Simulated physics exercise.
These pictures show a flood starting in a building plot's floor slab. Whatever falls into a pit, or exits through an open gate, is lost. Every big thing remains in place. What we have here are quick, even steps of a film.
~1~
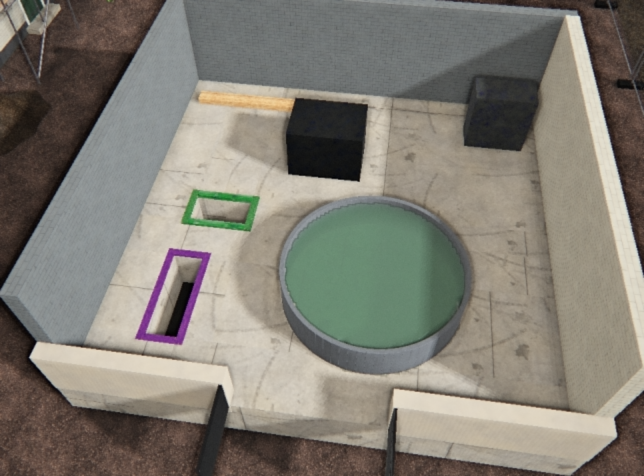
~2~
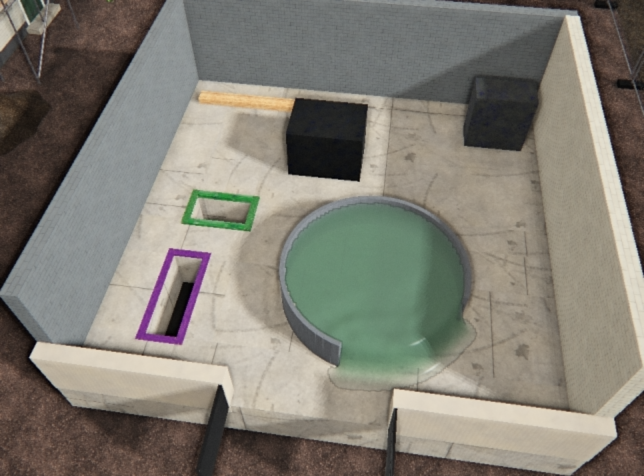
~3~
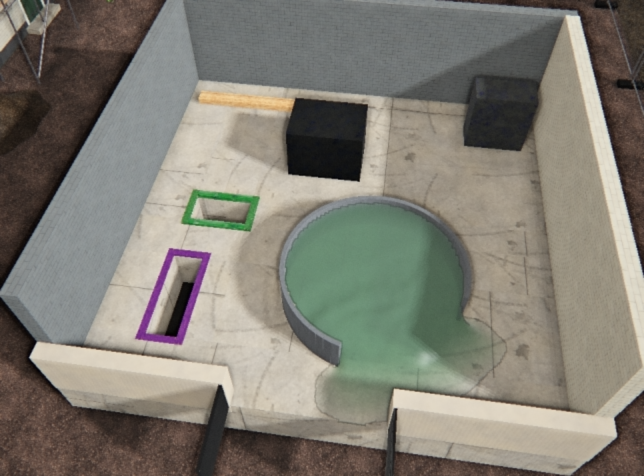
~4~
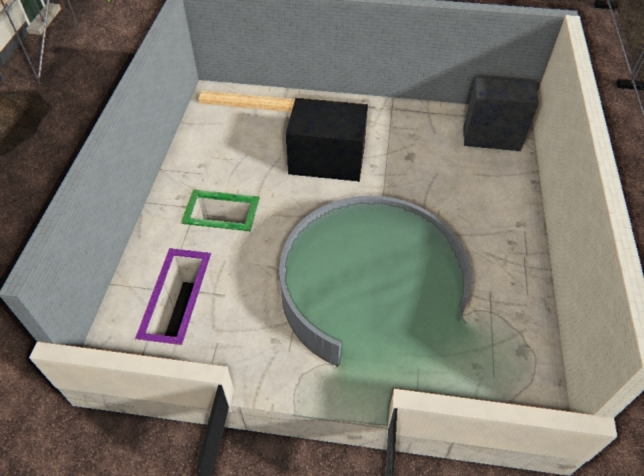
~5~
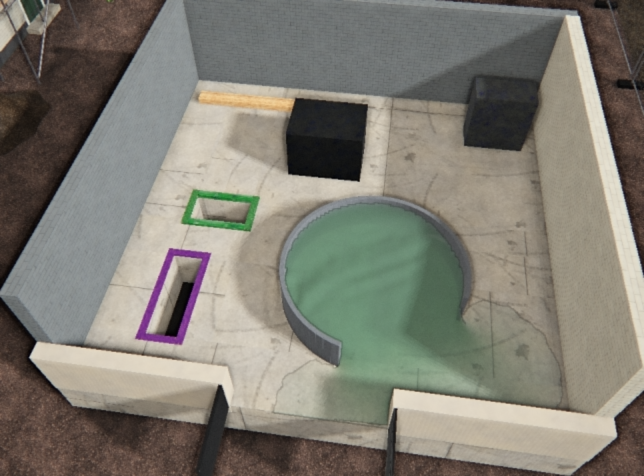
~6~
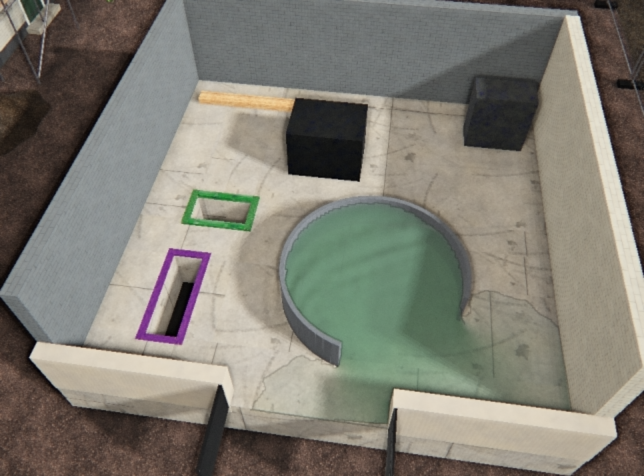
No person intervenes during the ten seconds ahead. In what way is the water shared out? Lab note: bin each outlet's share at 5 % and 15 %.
As it plays out the gate goes past fifteen per cent, as it plays out the green pit never reaches five per cent, as it plays out the purple pit never reaches five per cent.
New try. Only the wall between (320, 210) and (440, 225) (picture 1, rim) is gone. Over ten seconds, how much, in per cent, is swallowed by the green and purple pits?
The green pit takes 6 per cent and the purple pit 4 per cent.
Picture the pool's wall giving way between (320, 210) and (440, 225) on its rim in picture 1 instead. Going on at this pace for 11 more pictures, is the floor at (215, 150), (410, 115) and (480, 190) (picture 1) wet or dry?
First spot submerged, second spot submerged, third spot submerged.
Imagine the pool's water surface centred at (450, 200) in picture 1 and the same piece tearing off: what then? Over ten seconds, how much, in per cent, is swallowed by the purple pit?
Within ten seconds, 20 percent of the total ends up in the purple pit.
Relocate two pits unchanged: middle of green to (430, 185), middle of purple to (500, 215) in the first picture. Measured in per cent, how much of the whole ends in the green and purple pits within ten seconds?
For green, 4 in a hundred; for purple, 20 in a hundred.
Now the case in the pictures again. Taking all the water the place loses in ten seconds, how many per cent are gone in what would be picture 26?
Near 60 in a hundred.
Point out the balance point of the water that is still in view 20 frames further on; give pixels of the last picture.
I'd point to (436, 300).
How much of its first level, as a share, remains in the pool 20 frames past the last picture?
Roughly 34 %.
A moment on, water covers 10 % of the floor; the gate 7 %, the green pit 0 %, the purple pit 0 %.
Next, water covers 15 % of the floor; the gate 13 %, the green pit 0 %, the purple pit 0 %.
Then, water covers 40 % of the floor; the gate 20 %, the green pit 0 %, the purple pit 0 %.
Later, water covers 55 % of the floor; the gate 28 %, the green pit 0 %, the purple pit 0 %.
In the end, water covers 75 % of the floor; the gate 34 %, the green pit 0 %, the purple pit 0 %.
